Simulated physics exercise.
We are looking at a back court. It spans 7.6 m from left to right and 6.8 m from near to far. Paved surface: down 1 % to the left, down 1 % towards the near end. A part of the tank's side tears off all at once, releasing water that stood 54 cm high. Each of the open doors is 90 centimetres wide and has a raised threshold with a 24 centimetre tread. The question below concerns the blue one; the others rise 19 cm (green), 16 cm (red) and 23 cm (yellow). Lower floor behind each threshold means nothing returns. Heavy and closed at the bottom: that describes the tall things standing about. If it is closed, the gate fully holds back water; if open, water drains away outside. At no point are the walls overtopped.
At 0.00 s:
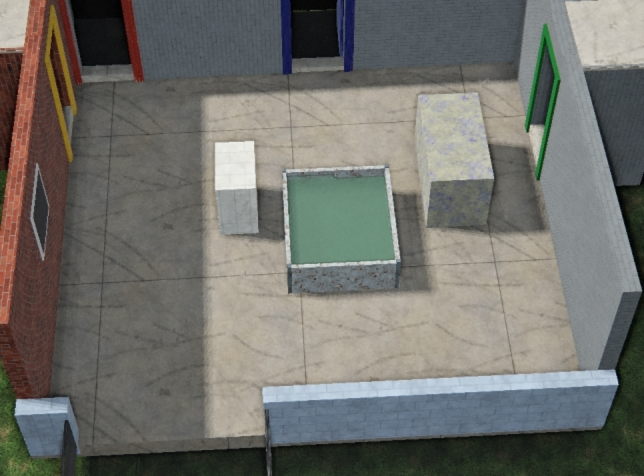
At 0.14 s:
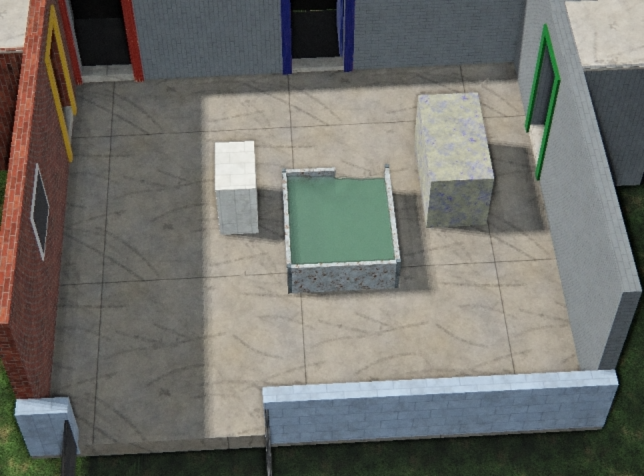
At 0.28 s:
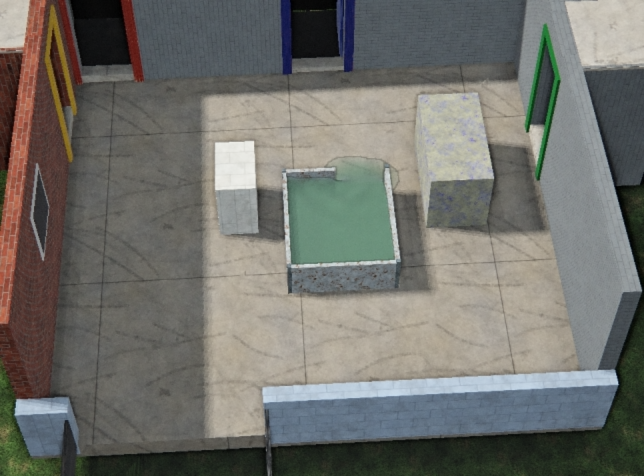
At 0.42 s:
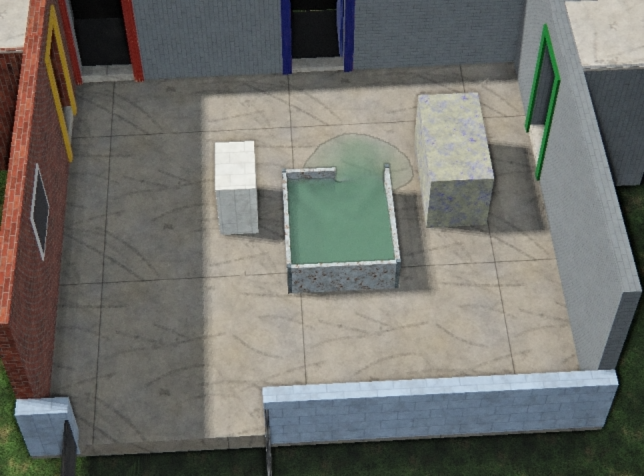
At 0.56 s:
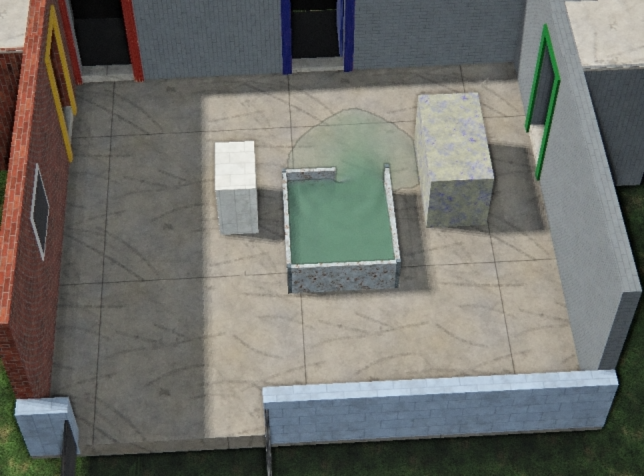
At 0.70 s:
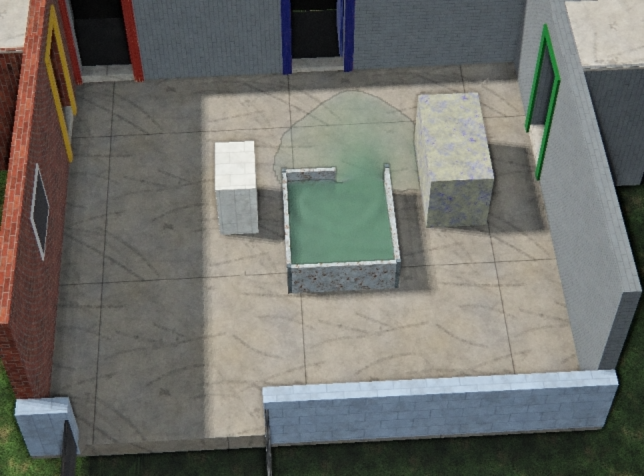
Green water pouring through a gap in the far side of a stone tank and fanning out across a paved courtyard.
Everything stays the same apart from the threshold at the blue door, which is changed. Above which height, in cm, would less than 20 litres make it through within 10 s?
Above roughly 13 cm.
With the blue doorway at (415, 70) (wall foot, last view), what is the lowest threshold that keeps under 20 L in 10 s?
Close to 14.5 cm at the least.
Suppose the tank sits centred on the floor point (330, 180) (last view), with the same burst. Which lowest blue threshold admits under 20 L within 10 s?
About 21 cm.
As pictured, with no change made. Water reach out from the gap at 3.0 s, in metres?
Roughly 5.0 metres.
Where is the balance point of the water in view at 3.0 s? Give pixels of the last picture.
The centre of all the water is around (352, 173).
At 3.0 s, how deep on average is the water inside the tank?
Average depth: Approx. 26 cm.
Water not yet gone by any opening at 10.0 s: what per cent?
Something like 96 per cent of it remains.
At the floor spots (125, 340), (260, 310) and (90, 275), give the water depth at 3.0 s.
Close to 0, 0 and 0 cm deep.
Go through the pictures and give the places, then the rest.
Still water, 54 cm deep, in the tank at (340, 218); the blue door at (318, 28) is dry, in the first frame.
Water pours out on the far side and has run 0.3 m, to a hidden place; about 8 cm deep outside, 54 cm at the back, in the second frame.
Water pours out on the far side and has run 0.7 m, to (338, 162); about 9 cm deep outside, 54 cm at the back, in the third frame.
Water pours out on the far side and has run 1.2 m, to (351, 137); about 6 cm deep outside, 54 cm at the back, in the fourth frame.
The gap is on the far side, the front 1.8 m out at (348, 113); the back of the tank holds 54 cm, in the fifth frame.
Water pours out on the far side and has run 2.2 m, to (347, 95); about 4 cm deep outside, 50 cm at the back; 0.8 m in a straight line remain to the blue door at (318, 28), in the sixth frame.
After 1.4 s water covers 15 % of the floor, deepest (28 cm) near (359, 187); 8 cm at the blue door, 2 litres in over its 10 cm threshold.
After 3.0 s water covers 20 % of the floor, deepest (19 cm) near (503, 67); 15 cm at the blue door, 41 litres in over its 10 cm threshold.
After 10.0 s water covers 70 % of the floor, deepest (10 cm) near (48, 431); 4 cm at the blue door, 52 litres in over its 10 cm threshold.
At the blue door as built, the water arrived by 1.0 s and peaked near 18 cm at 2.0 s.
With a threshold of 11.5 cm, 34 litres would have come in within the 10 s; with 15.5 cm, 8 litres. So under 20 litres takes about 13 cm.
